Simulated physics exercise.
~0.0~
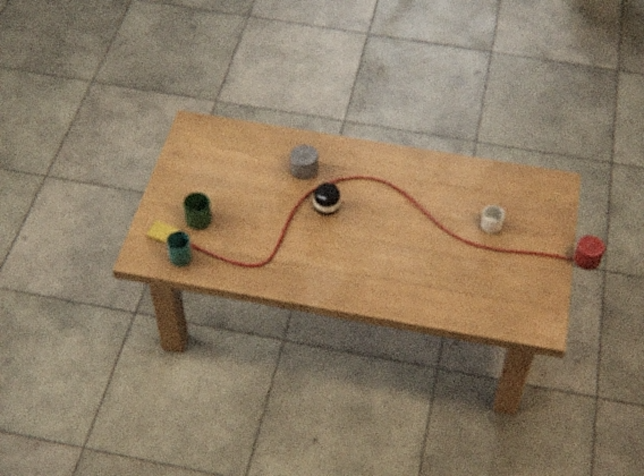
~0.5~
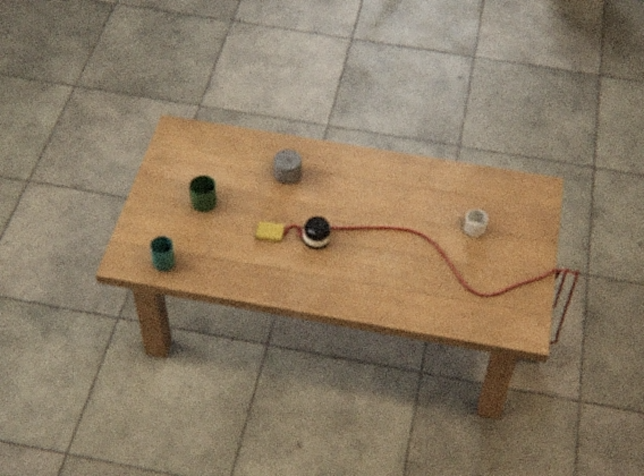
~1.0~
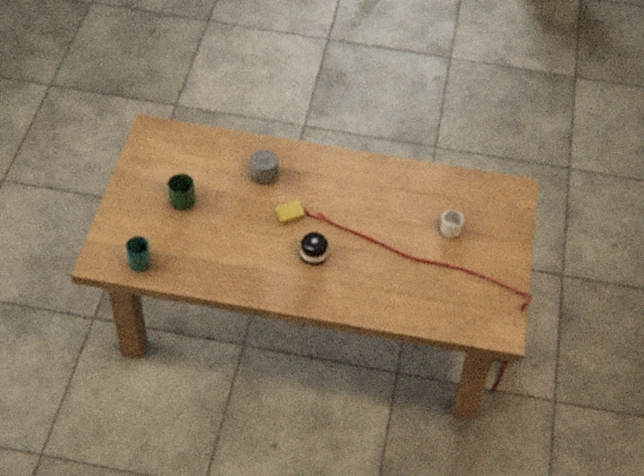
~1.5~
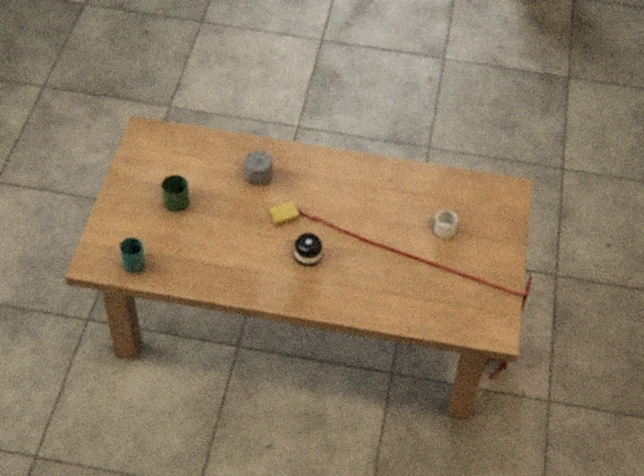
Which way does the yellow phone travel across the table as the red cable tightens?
It moves to the right, away from the teal cup, and comes to rest near the middle of the table.
